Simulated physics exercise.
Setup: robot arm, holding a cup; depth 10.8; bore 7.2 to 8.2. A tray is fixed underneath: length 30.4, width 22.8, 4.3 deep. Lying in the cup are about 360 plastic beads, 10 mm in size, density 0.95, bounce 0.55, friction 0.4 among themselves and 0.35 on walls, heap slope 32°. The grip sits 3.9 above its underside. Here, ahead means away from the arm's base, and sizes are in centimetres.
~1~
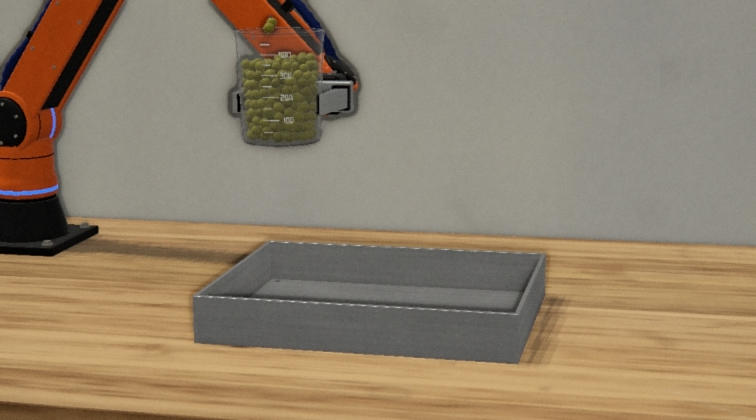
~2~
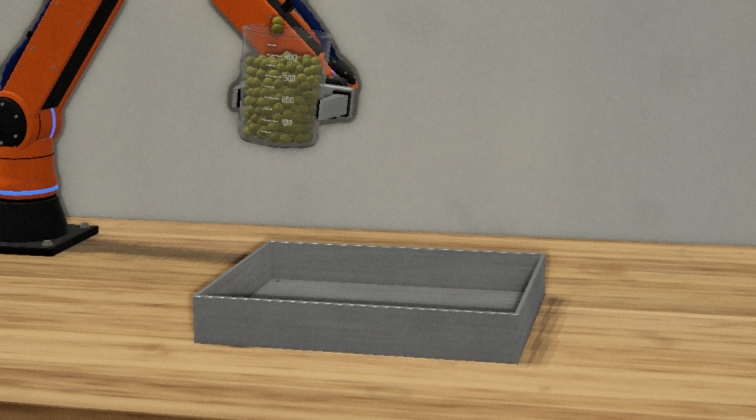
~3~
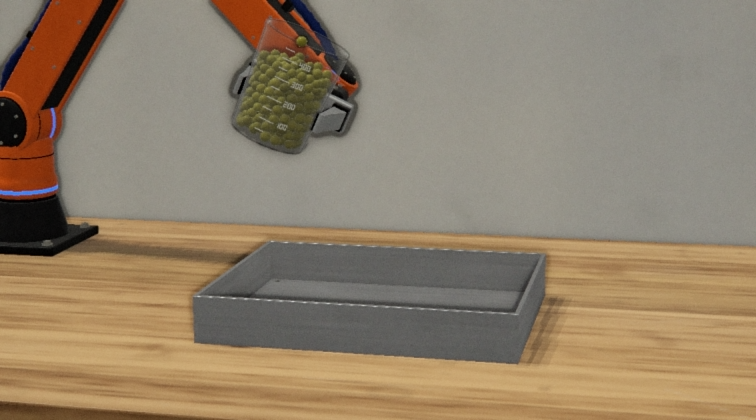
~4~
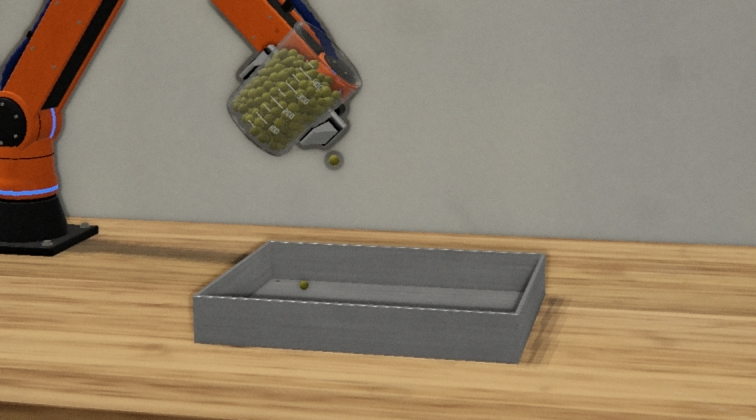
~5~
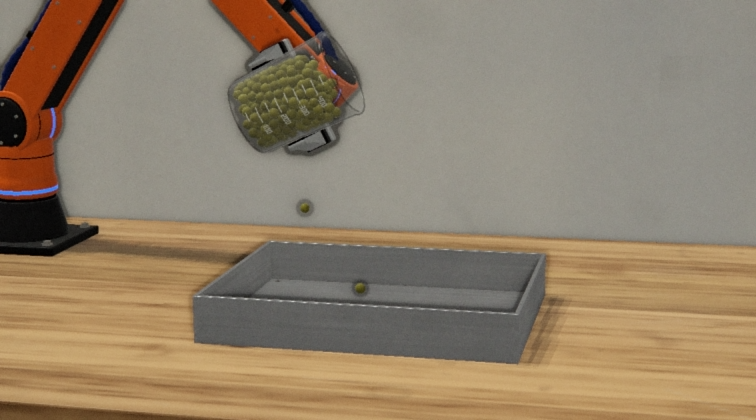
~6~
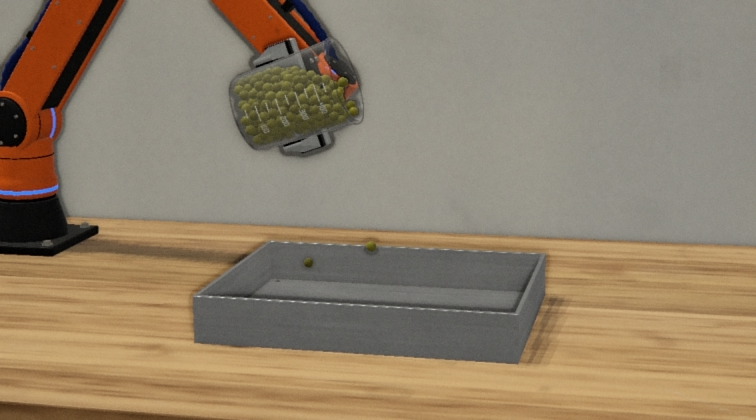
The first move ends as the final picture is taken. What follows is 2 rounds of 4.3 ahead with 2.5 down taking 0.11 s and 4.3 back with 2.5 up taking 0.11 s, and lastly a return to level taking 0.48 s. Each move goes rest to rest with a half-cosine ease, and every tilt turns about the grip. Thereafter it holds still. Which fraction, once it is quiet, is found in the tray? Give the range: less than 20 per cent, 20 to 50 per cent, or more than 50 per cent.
The share is 20 to 50 per cent.
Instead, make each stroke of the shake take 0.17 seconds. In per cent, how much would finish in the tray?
It would come to roughly 20 %.
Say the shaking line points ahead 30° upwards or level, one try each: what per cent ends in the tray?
I'd say close to 75 percent for the first and close to 55 percent for the second.
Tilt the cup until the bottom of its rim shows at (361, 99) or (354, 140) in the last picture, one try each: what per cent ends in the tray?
I'd put them at some 10 and 65 in a hundred.
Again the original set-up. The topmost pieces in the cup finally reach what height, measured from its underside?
The top sits some 7.5 cm up.
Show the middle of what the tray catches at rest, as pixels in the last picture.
It ends up close to (454, 315).
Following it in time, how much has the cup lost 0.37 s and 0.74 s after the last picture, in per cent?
Roughly 15, then 35.
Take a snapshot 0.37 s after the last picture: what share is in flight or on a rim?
Reading at that time: Some 3 per cent.
Then, 0.37 s later, tilted 71° forward, highest piece 22 above the table; 298 in the cup, 51 in the tray, 1 on the table or floor, 10 in flight or on a rim.
Then, 0.74 s later, tilted 23° forward, highest piece 27 above the table; 238 in the cup, 110 in the tray, 10 on the table or floor, 2 in flight or on a rim.
Then, 1.12 s later, level, highest piece 26 above the table; 238 in the cup, 111 in the tray, 11 on the table or floor.
Then, 2.17 s later, level, highest piece 26 above the table; 238 in the cup, 111 in the tray, 11 on the table or floor.
At rest, 238 in the cup, 111 in the tray, 11 on the table or floor. That is 31 % in the tray.
